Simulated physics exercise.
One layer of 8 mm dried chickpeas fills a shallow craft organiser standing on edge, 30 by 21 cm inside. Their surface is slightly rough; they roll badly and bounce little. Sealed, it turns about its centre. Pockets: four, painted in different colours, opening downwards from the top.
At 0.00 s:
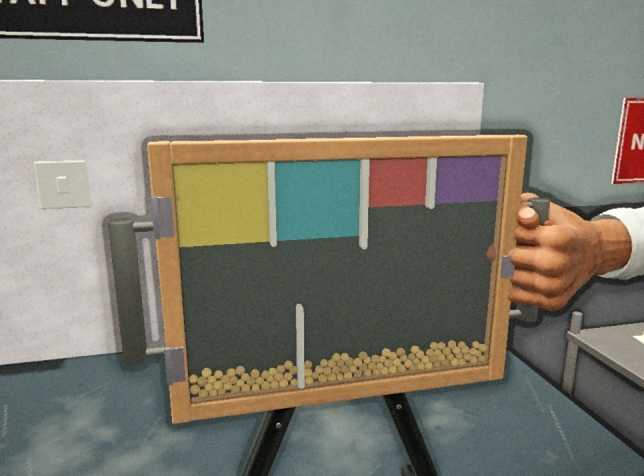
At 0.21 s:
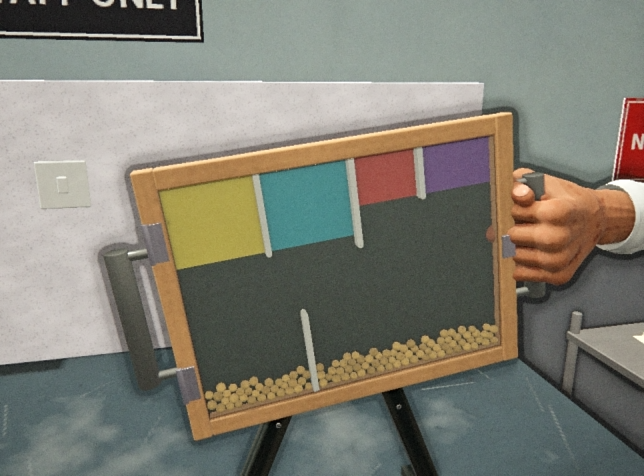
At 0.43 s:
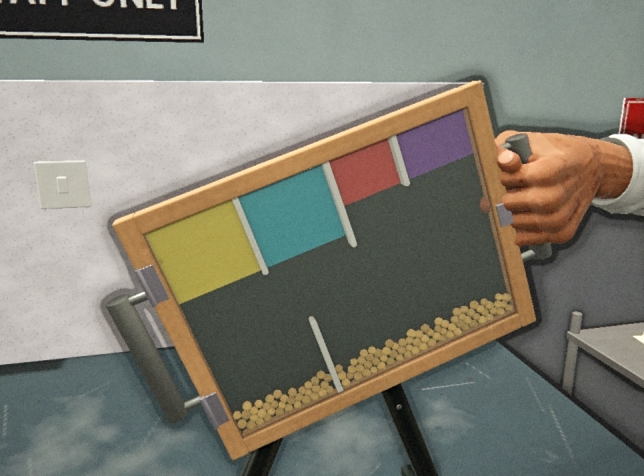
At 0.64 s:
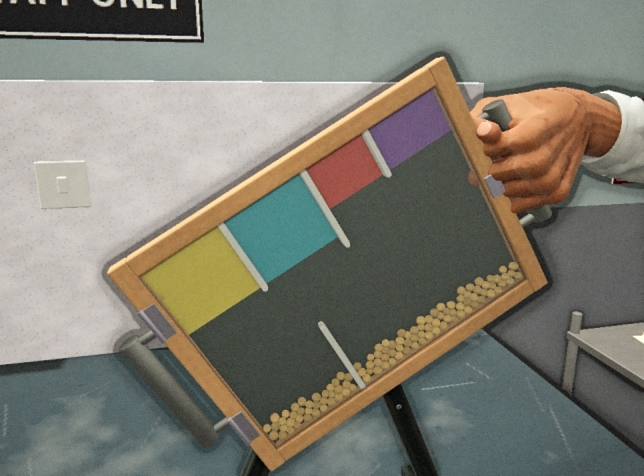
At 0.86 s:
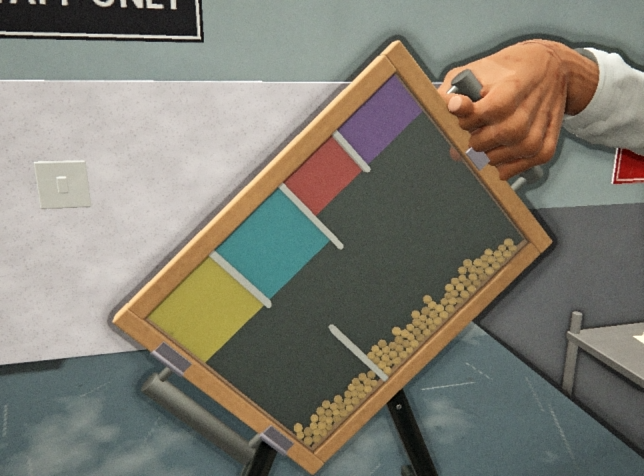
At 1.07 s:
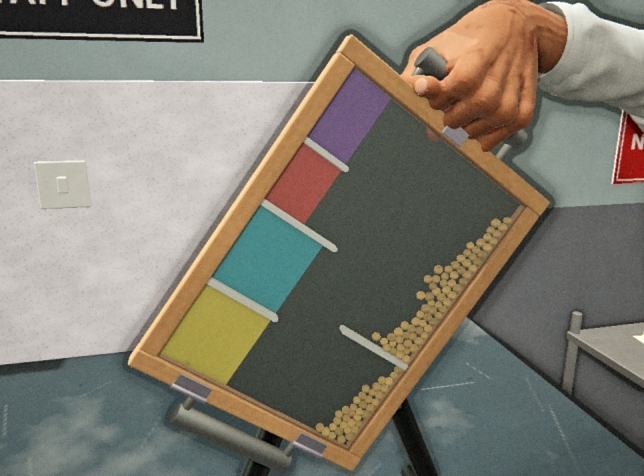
In a plain room with grey-green walls, a light switch and a partly visible black sign, a fixed camera looks straight at a shallow wood-framed box on a dark stand. Yellow, turquoise, red and purple compartments line its top from left to right, above a layer of small tan balls and a short upright divider. A hand at the right handle turns the box steadily anticlockwise from level to steeply tilted, and the balls bank along the lower right side.
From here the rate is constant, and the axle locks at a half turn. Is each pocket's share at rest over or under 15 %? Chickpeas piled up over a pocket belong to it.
The red pocket pocket ends lower than, the purple pocket one lower than, the turquoise pocket one higher than and the yellow pocket one higher than 15 %.
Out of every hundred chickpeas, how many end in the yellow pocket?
Share ending there: Approx. 75 %.
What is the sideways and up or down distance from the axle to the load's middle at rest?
Offset from axle: Approx. 10 cm right, 7 cm below.
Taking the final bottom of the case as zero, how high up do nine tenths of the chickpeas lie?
Estimate: 6 cm or so.
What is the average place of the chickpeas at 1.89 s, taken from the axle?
The middle sits some 8 centimetres right and 3 centimetres below the axle.
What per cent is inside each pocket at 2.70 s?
Red pocket: 0; purple pocket: 0; turquoise pocket: 25; yellow pocket: 45.
After 1.89 s it has turned 98°, the chickpeas' middle is 8 cm right of and 3 cm below the axle; inside pockets, nothing yet.
After 2.70 s it has turned 142°, the chickpeas' middle is 6 cm right of and 11 cm below the axle; inside pockets, turquoise 25 %, yellow 45 %.
In the end, by 4.0 s, red 0 %, purple 0 %, turquoise 25 %, yellow 75 %.
